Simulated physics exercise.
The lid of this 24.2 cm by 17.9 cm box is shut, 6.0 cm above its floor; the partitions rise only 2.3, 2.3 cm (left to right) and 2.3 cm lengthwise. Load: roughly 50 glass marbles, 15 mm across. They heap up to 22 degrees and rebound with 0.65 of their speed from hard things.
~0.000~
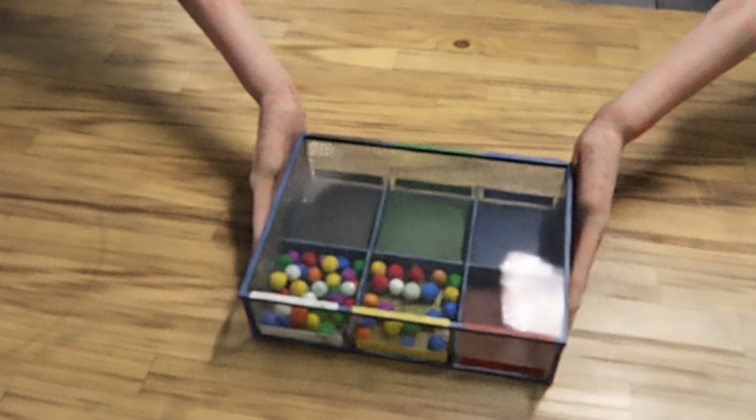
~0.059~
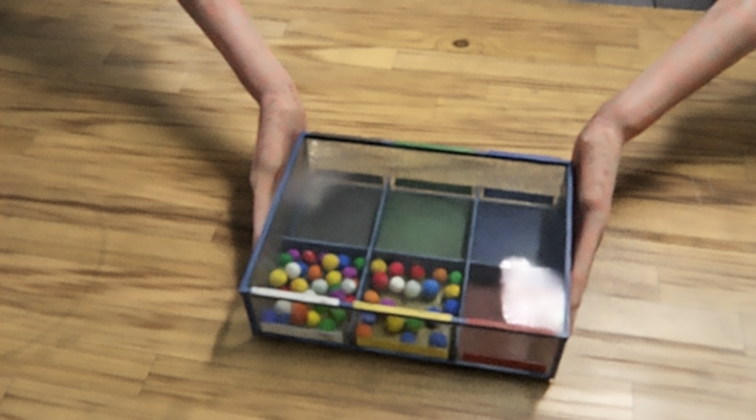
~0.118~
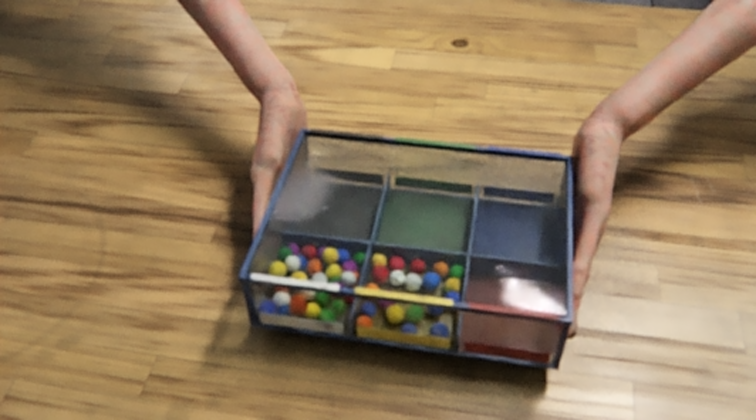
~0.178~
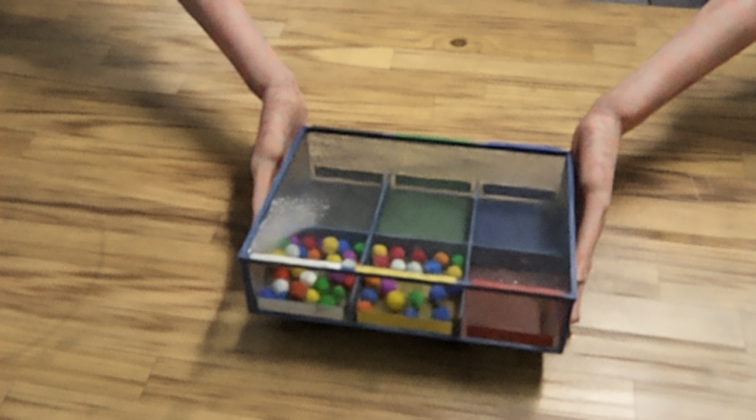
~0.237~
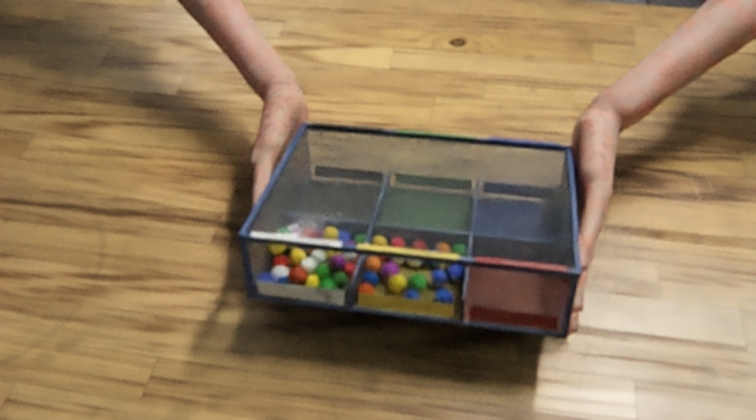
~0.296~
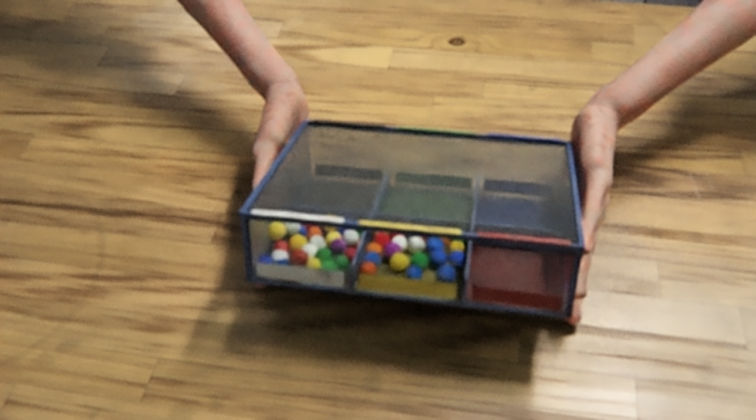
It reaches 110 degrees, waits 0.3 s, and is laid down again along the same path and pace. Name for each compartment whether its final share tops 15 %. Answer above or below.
Red: Below, blue: Below, green: Above, yellow: Below, white: Below, black: Above.
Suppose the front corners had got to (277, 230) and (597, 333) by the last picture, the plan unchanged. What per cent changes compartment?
It would be near 100 per cent.
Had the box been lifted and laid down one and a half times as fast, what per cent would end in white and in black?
White 0, black 50.
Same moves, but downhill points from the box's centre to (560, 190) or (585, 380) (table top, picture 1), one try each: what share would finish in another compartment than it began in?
Some 100 and 100 per cent.
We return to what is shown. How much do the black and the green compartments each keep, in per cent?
Black 60; green 35.
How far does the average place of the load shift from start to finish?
About 9.5 cm.
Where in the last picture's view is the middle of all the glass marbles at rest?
At about (368, 213).
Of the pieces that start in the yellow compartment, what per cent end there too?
About 0 per cent.
After 1.55 s, tilt 110 degrees; blue 5 %, green 35 %, black 60 %.
After 2.39 s, tilt 55 degrees; blue 10 %, green 35 %, black 55 %.
After 3.24 s, tilt 0 degrees; blue 10 %, green 35 %, black 60 %.
In the end, at 4.2 s, red 0 %, blue 10 %, green 35 %, yellow 0 %, white 0 %, black 60 %.
